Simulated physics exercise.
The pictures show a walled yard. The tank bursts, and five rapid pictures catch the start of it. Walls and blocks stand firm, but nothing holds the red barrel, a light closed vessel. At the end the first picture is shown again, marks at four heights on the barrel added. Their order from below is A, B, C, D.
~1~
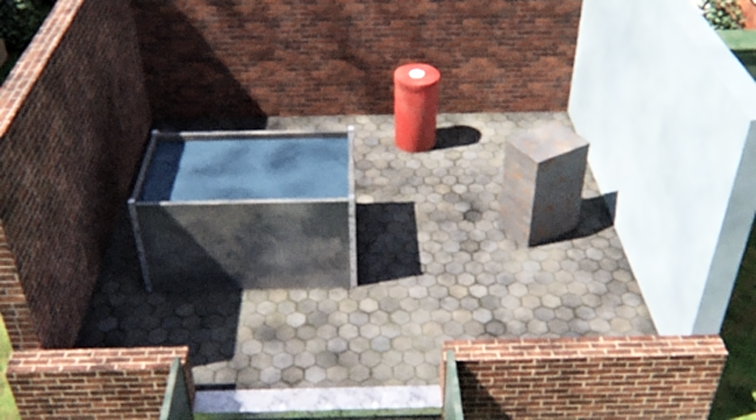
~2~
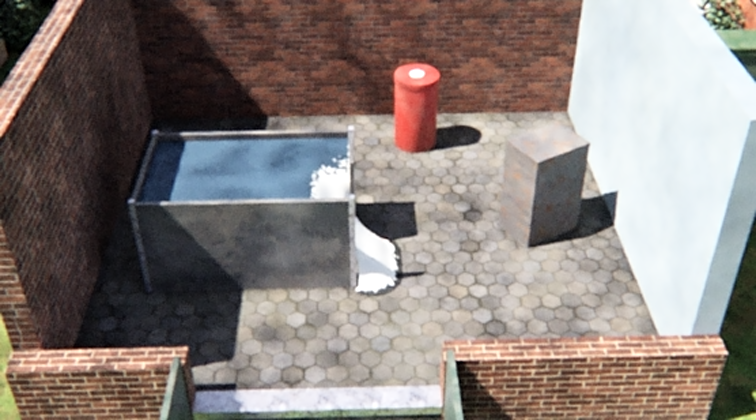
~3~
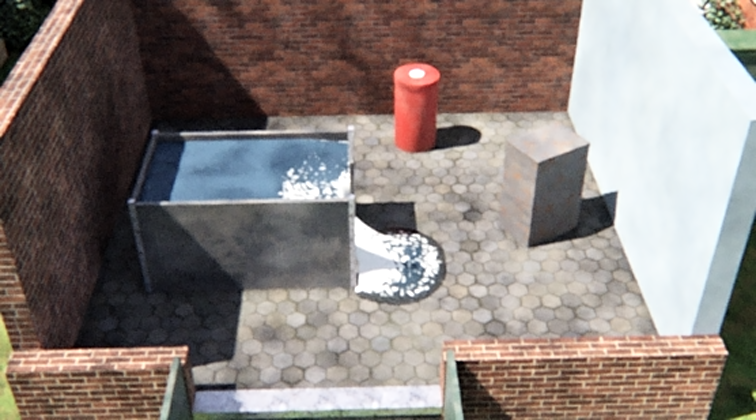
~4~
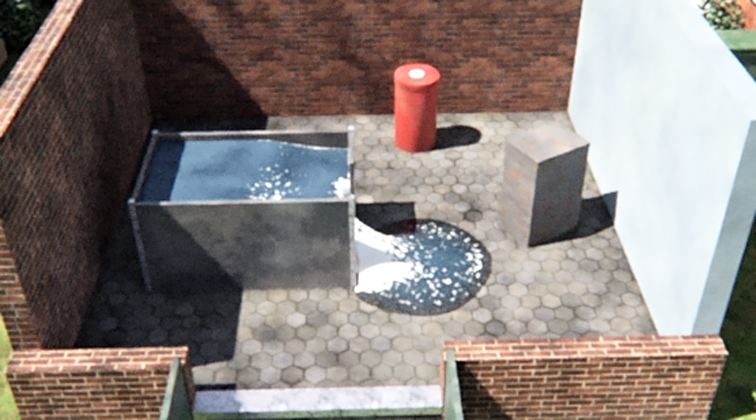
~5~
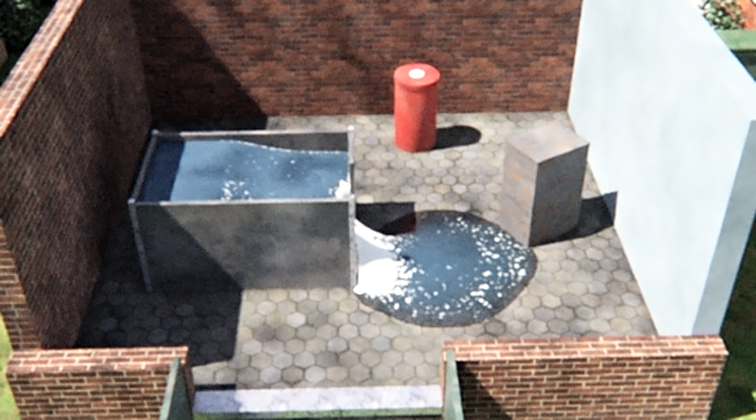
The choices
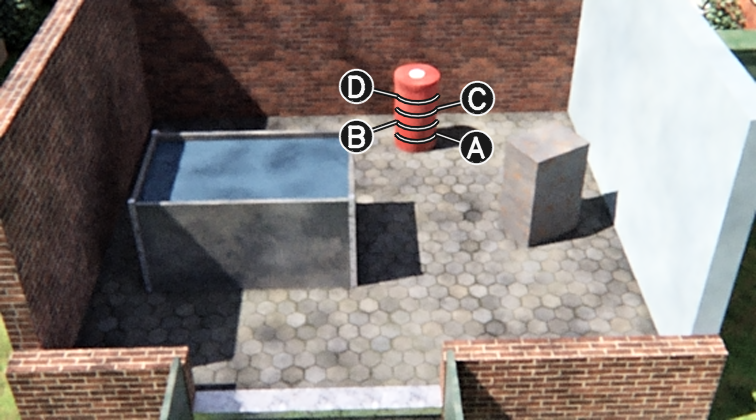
Water burst from the right side of a full metal tank in a brick-walled yard and spread rightward across the paving in a widening, foam-flecked puddle, while the tank's level dropped slightly.
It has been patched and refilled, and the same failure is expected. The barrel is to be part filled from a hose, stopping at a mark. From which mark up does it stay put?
Take A.
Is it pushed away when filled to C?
No.
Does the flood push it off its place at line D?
No, that is safe.
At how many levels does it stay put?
All four.
On the marked copy, A at (417, 141); B at (417, 128); C at (418, 115); D at (418, 102); from the bottom up A, B, C, D.
For line A, it does not move.
For line B, it does not move.
For line C, it does not move.
For line D, it does not move.
